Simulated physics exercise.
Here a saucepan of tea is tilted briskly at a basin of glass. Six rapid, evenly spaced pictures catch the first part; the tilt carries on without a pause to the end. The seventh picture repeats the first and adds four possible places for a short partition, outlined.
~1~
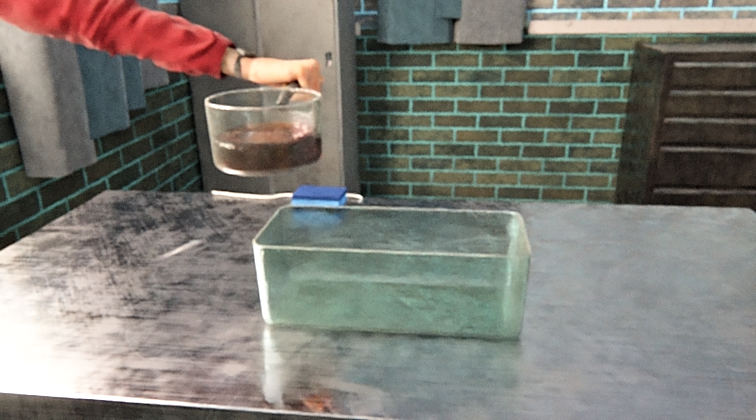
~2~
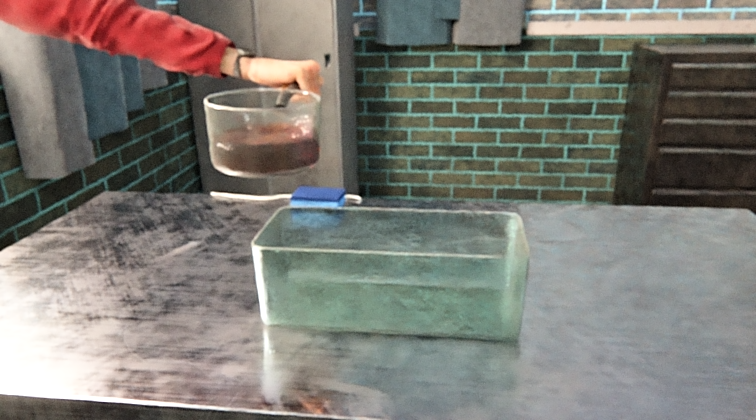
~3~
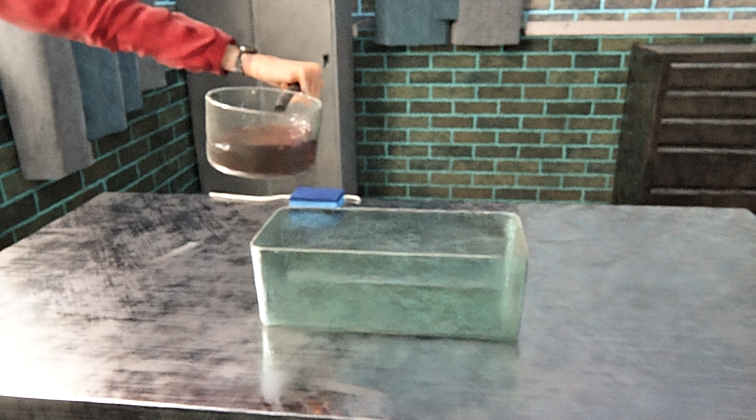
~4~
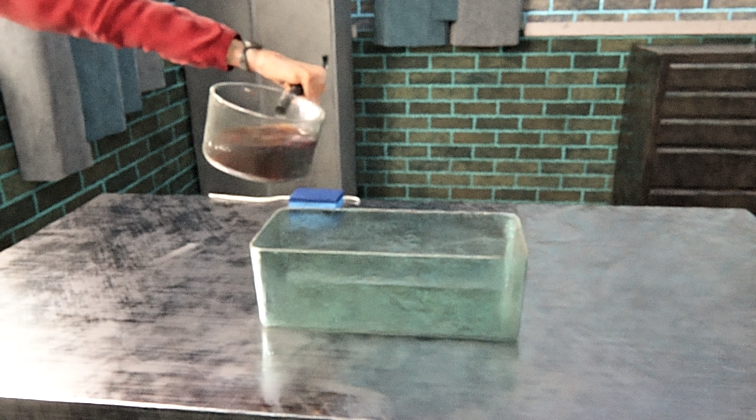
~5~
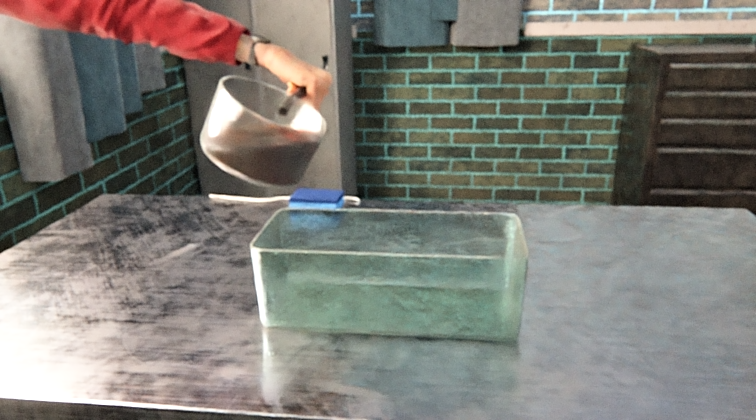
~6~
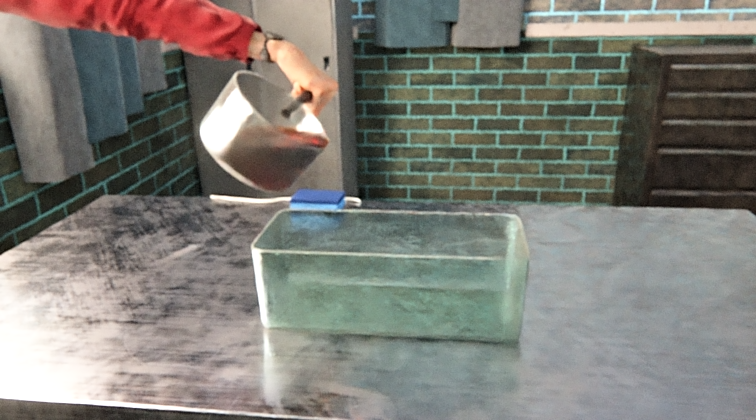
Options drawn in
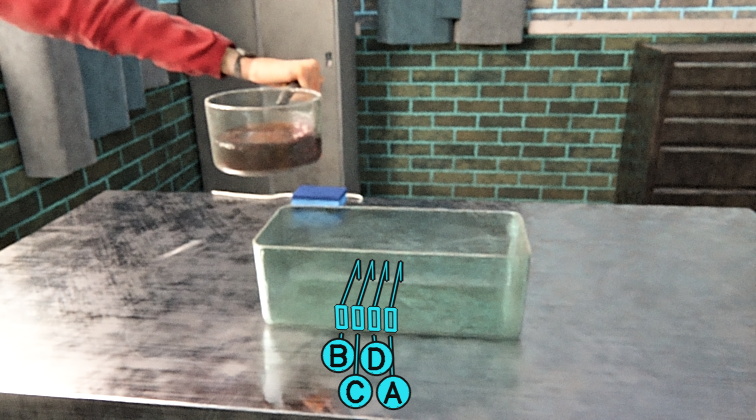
A red-sleeved arm holding a clear pan of reddish-brown tea above a glass basin, then tilting it steeply to the right.
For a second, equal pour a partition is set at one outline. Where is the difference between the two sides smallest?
The best place is C.
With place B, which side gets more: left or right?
More ends on the right.
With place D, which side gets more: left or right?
More ends on the left.
On the marked copy, A at (390, 336); B at (341, 333); C at (357, 334); D at (373, 335).
For place A, about 92 % ends left of the wall and 7 % right of it.
For place B, about 20 % ends left of the wall and 80 % right of it.
For place C, about 48 % ends left of the wall and 52 % right of it.
For place D, about 80 % ends left of the wall and 19 % right of it.
